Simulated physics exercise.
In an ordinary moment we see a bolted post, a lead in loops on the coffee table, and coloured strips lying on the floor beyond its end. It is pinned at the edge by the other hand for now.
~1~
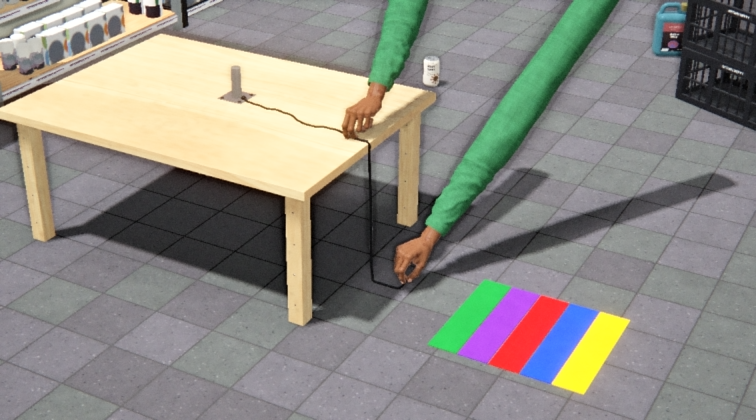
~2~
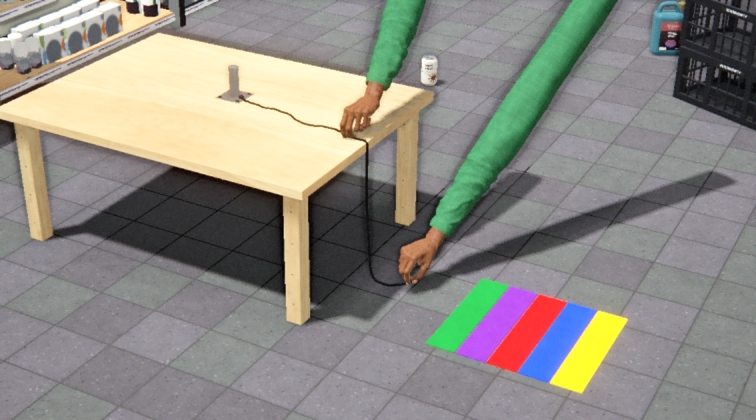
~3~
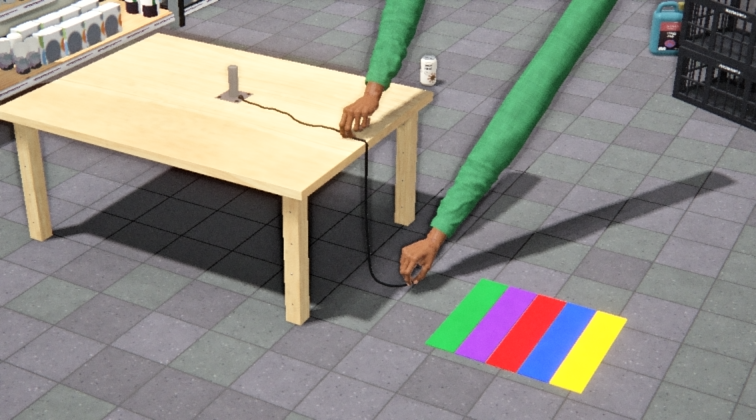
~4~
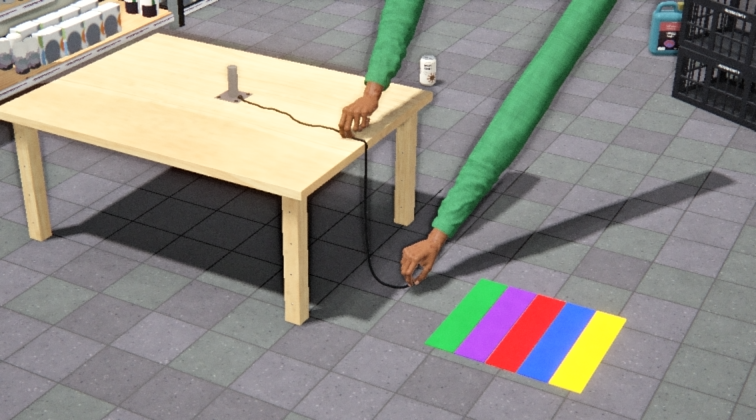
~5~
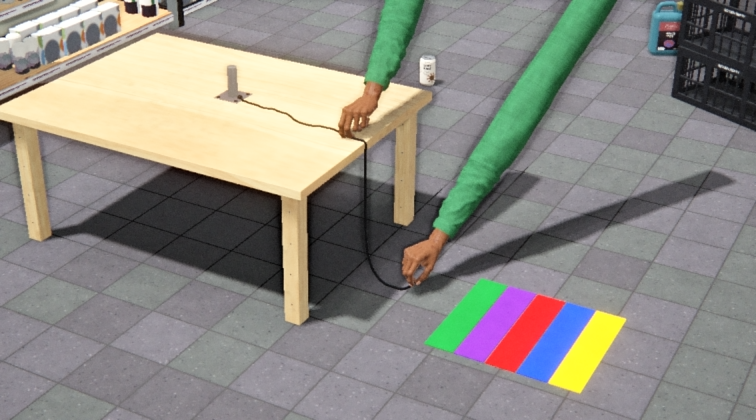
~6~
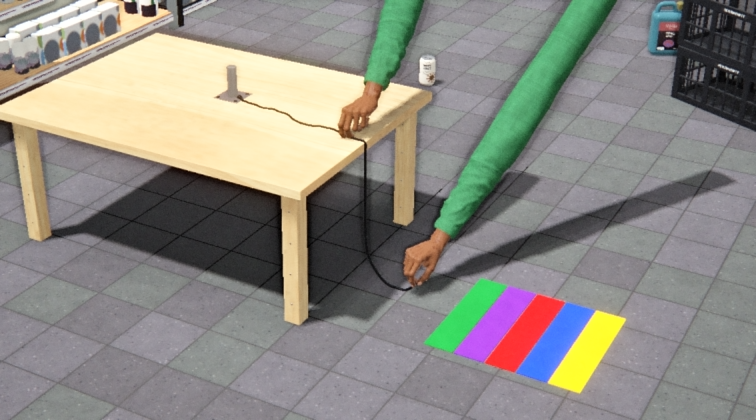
A hand in a green sleeve holds the end of a black lead near the floor, shifting very slightly toward the coloured strips, while another hand pins the lead at the wooden table's edge and the hanging part curves softly.
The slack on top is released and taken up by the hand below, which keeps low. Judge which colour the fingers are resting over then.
The purple strip.
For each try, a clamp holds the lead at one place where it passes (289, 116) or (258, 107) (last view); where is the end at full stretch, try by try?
Try by try, around (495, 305) and (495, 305).
A little later, end near (448, 293); short of the strips.
Next, end near (479, 302); over green.
When it is tight, end near (497, 307); over purple. It gets as far as the purple strip.
